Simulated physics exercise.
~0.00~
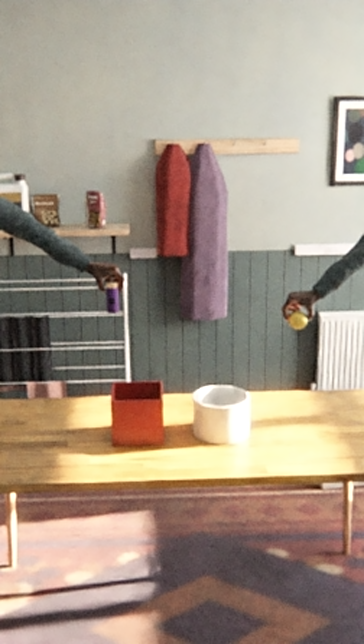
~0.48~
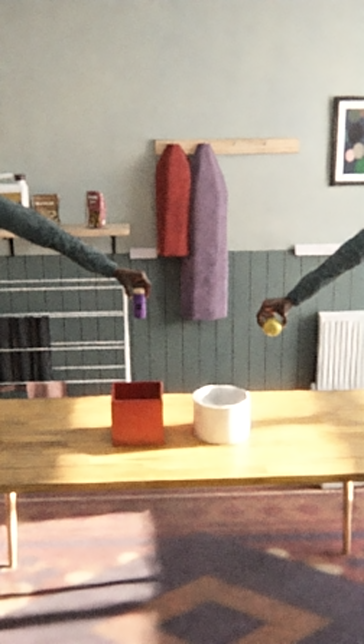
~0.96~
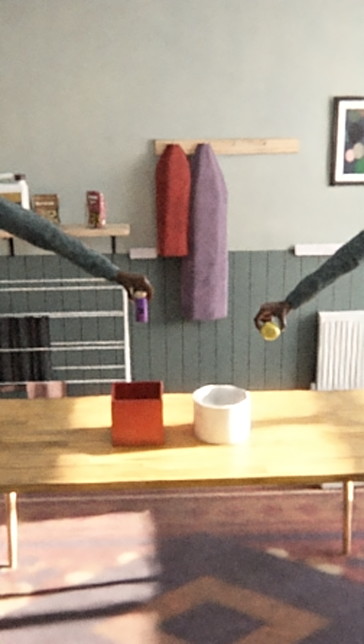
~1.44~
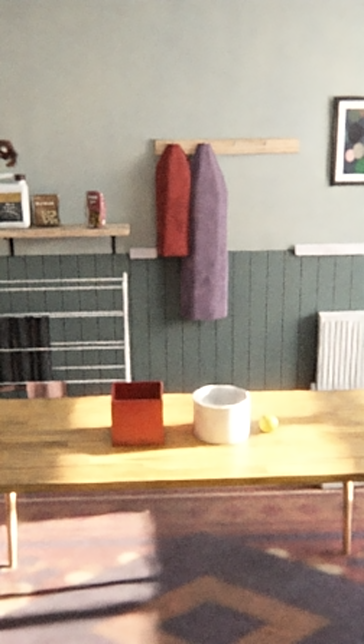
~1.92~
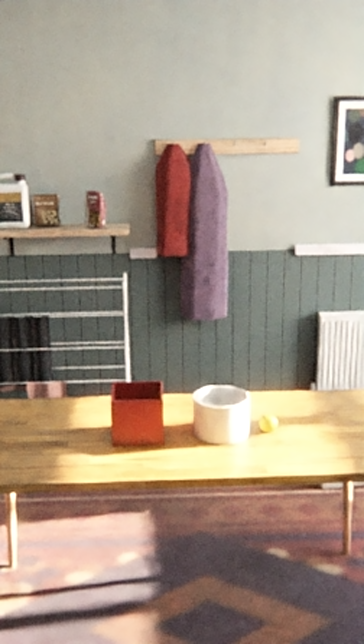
The clip opens on a wooden table holding a red crate on the left and a white bin on the right, while two arms reach in from opposite sides. The left hand holds a small purple shaker and moves it a little to the right, as the other hand carries a yellow apple slightly left. Both hands pause above the table, then let go and draw back. The shaker drops out of sight into the red crate, but the apple misses the white bin. It ends resting on the table just right of the bin, with both containers unmoved.
